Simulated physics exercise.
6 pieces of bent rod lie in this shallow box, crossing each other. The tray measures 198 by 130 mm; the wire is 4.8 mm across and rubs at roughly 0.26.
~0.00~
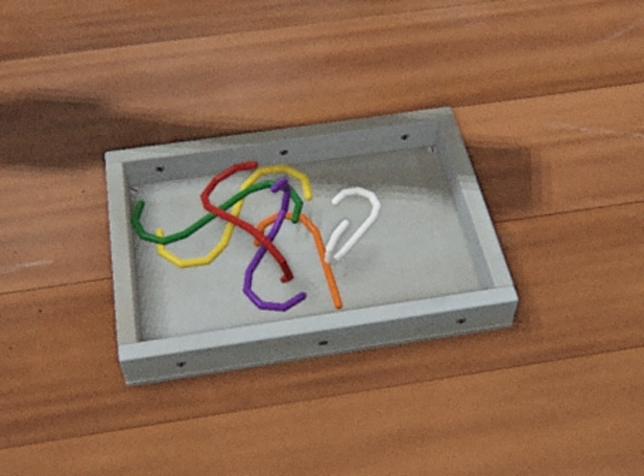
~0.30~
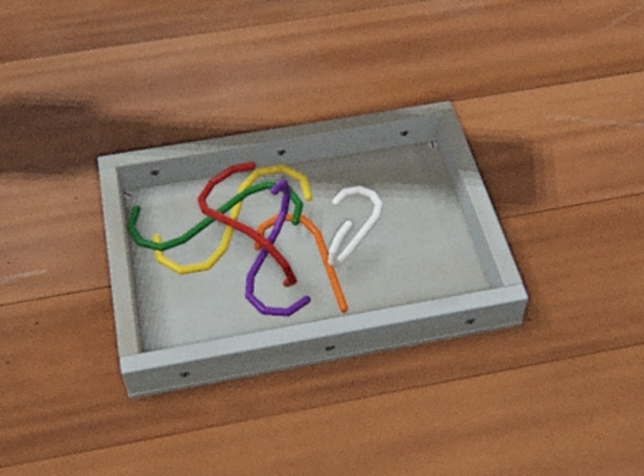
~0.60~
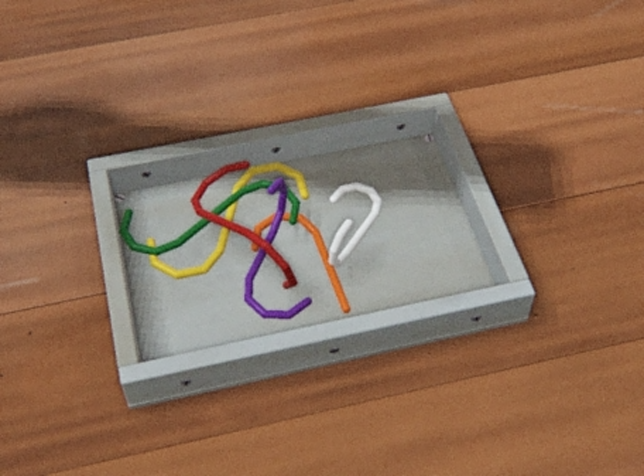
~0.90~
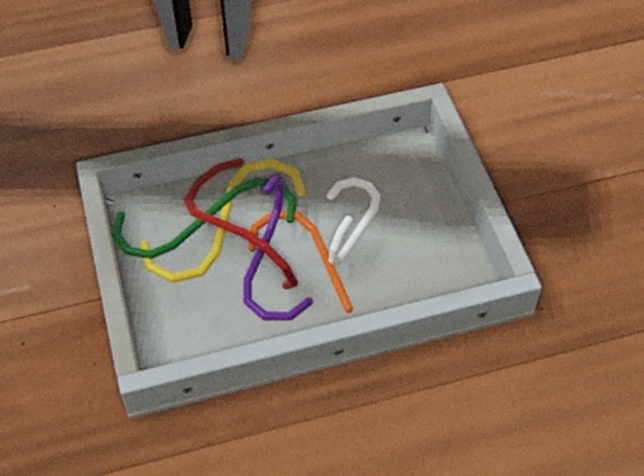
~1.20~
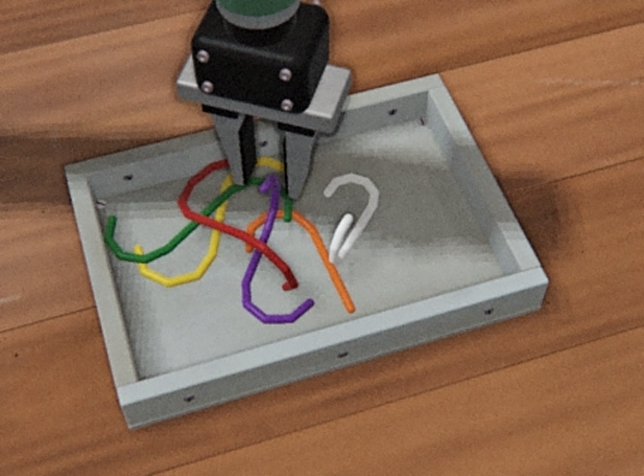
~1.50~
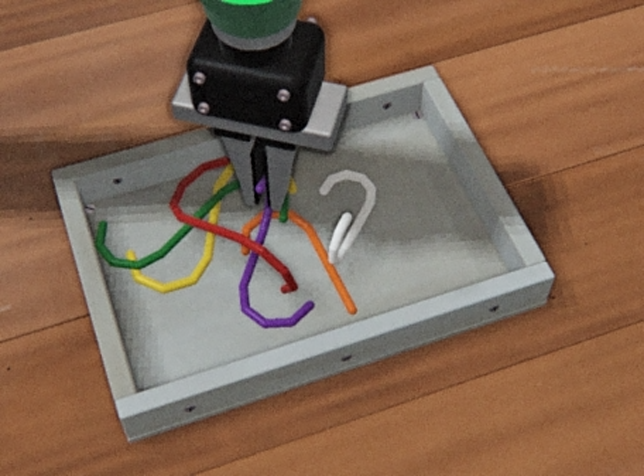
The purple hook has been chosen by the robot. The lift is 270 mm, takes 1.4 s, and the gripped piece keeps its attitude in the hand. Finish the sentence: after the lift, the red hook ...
... is hanging from the lifted part.
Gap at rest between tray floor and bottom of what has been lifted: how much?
I'd put it at around 180 mm.
By 1.92 s, lowest point more than 20 mm over the tray floor, purple hook 58 mm.
By 2.27 s, lowest point more than 20 mm over the tray floor, purple hook 158 mm, red hook 75 mm.
By 2.90 s, lowest point more than 20 mm over the tray floor, purple hook 272 mm, red hook 184 mm.
Finally, hanging purple hook 272 mm, red hook 181 mm; the other 4 are down.
